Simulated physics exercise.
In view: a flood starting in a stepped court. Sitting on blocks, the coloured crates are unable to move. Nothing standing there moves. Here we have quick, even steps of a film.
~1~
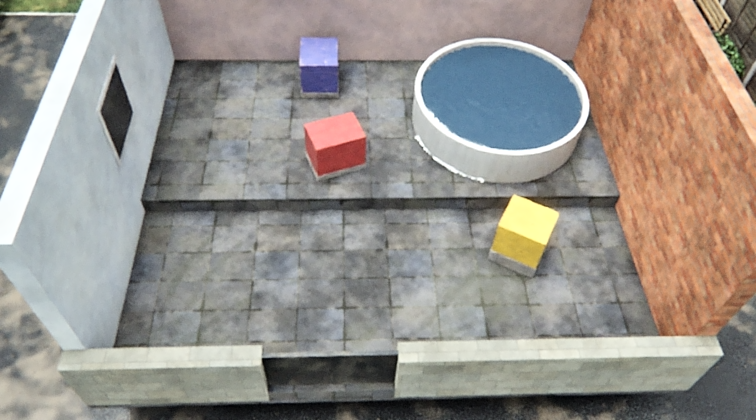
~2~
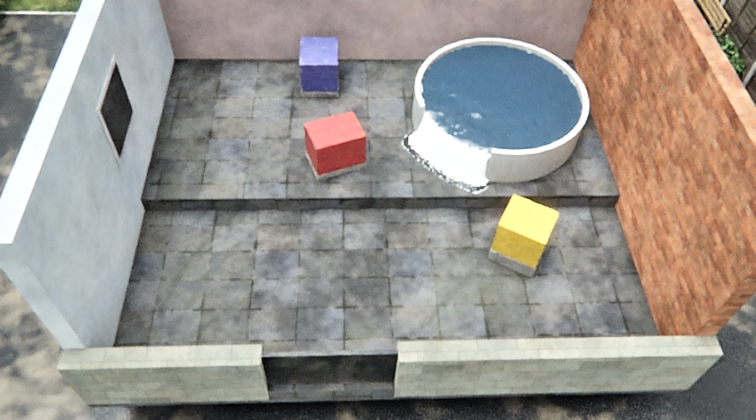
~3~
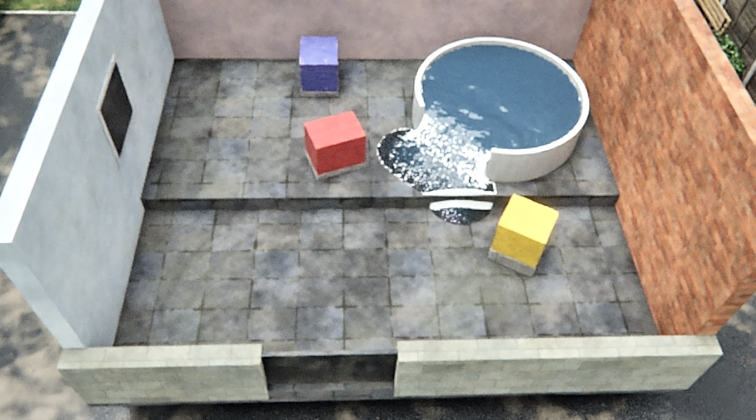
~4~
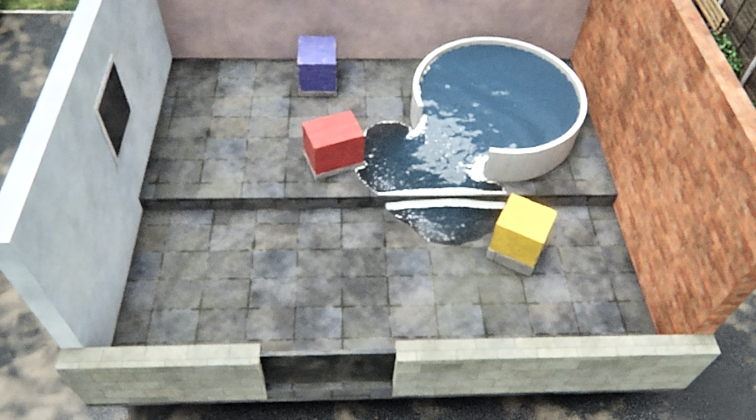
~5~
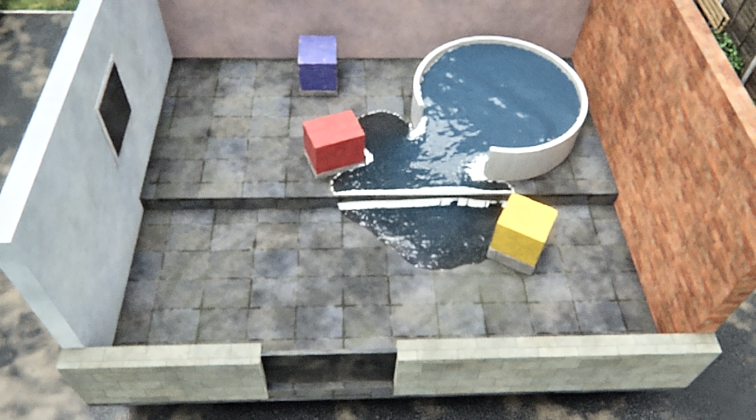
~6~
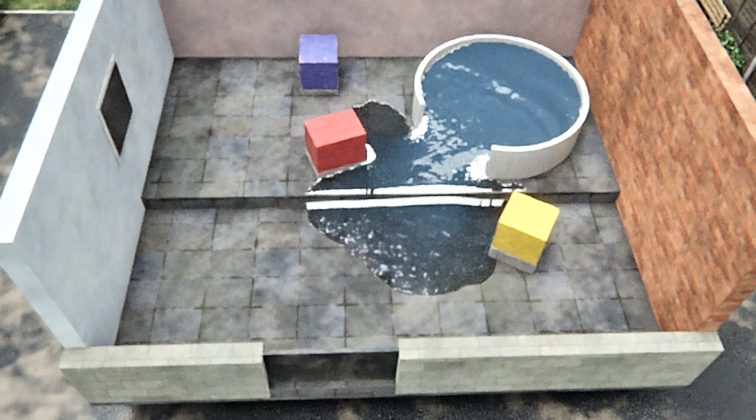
Water pouring through a gap in a round pool's wall, spreading past the red crate and down the step toward the yellow crate.
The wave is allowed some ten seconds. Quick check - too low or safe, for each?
Yellow crate safe; blue crate safe; red crate too low.
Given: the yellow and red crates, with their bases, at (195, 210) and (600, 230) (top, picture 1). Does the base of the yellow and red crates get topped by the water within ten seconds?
My reading: The yellow one is flooded, the red one is flooded.
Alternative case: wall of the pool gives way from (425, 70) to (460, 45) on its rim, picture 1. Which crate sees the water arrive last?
The yellow crate, by my reading.
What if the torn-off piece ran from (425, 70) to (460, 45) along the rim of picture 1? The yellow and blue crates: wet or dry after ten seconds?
The yellow crate is not reached; the blue crate is reached.
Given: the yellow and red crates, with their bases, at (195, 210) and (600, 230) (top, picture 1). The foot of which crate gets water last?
The blue-painted one.
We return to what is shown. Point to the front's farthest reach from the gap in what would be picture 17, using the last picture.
Somewhere near (125, 374).
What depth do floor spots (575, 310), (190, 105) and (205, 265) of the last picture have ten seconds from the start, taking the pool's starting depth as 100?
In order: 18, 2, 20 %.
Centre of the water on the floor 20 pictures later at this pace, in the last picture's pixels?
Centre: Close to (393, 206).
A moment on, water covers 35 % of the floor; the yellow crate water round its plinth, the blue crate water round its plinth, the red crate water round its plinth.
Next, water covers 50 % of the floor; the yellow crate water round its plinth, the blue crate water round its plinth, the red crate water round its plinth.
Then, water covers 60 % of the floor; the yellow crate water round its plinth, the blue crate water round its plinth, the red crate water round its plinth.
Later, water covers 75 % of the floor; the yellow crate water round its plinth, the blue crate water round its plinth, the red crate water round its plinth.
In the end, water covers 85 % of the floor; the yellow crate stayed above the water, the blue crate stayed above the water, the red crate was topped.
